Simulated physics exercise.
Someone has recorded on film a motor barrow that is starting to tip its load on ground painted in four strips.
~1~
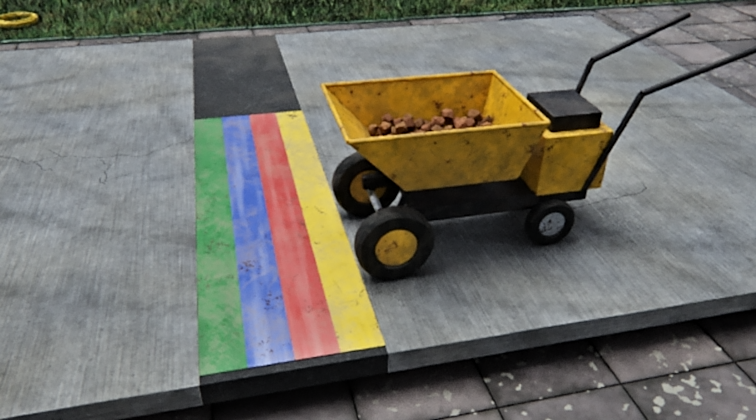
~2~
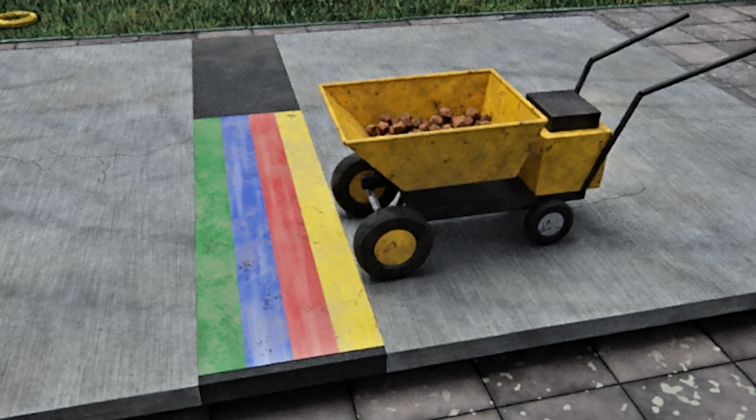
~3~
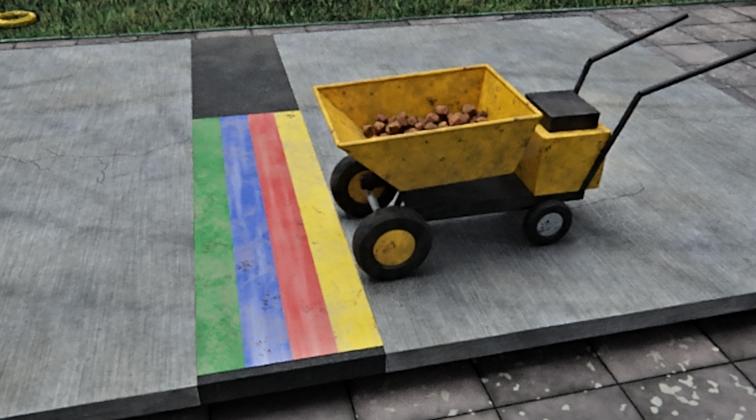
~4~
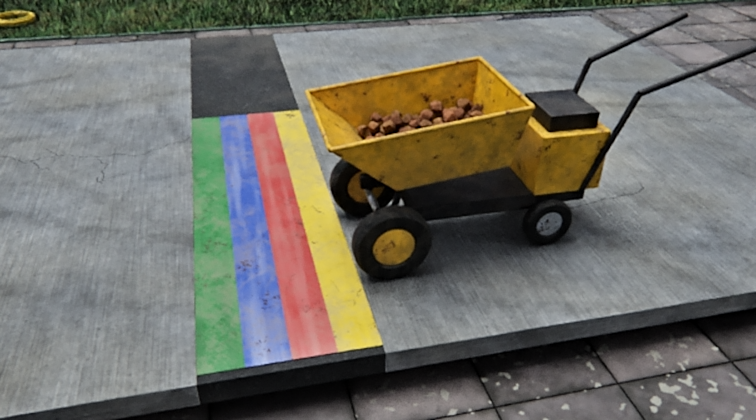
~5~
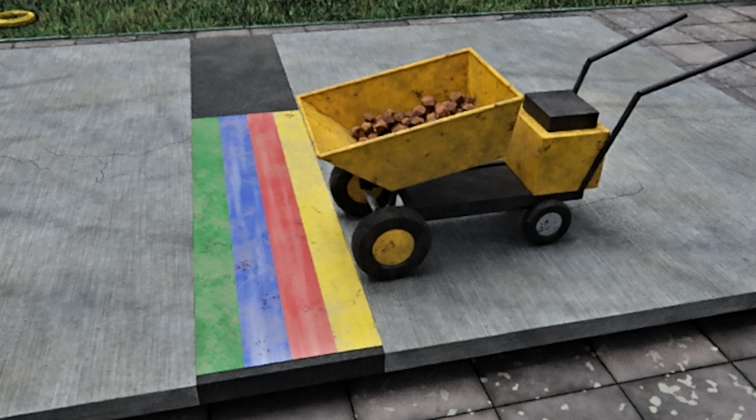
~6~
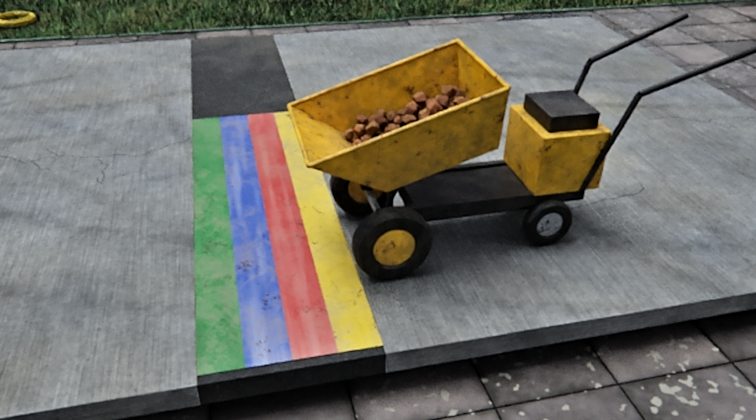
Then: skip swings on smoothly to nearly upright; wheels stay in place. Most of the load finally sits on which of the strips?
It sits mostly on the green strip.
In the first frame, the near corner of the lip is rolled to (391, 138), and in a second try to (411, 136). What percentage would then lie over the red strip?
First try: Some 20 %; second try: 40 %.
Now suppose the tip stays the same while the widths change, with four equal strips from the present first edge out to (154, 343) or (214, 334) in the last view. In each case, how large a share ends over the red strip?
I'd say some 0 % for the first and some 0 % for the second.
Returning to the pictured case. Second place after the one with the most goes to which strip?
The next one is blue.
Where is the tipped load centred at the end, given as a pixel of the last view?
Roughly at pixel (210, 259).
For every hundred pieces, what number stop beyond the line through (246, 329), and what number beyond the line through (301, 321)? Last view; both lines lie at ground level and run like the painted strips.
Respectively 70 and 90 percent.
Soon after the last picture, skip tipped steeply; all in the skip.
A little later, skip tipped right over; about half in the skip; about a quarter over the blue strip; about a quarter over the green strip; a stray few off the paint.
Later still, skip tipped right over; a small part in the skip; about a quarter over the blue strip; about a third over the green strip; about a quarter off the paint.
At rest, skip tipped right over; a small part in the skip; none over the yellow strip; none over the red strip; about a quarter over the blue strip; about a third over the green strip; about a quarter off the paint.
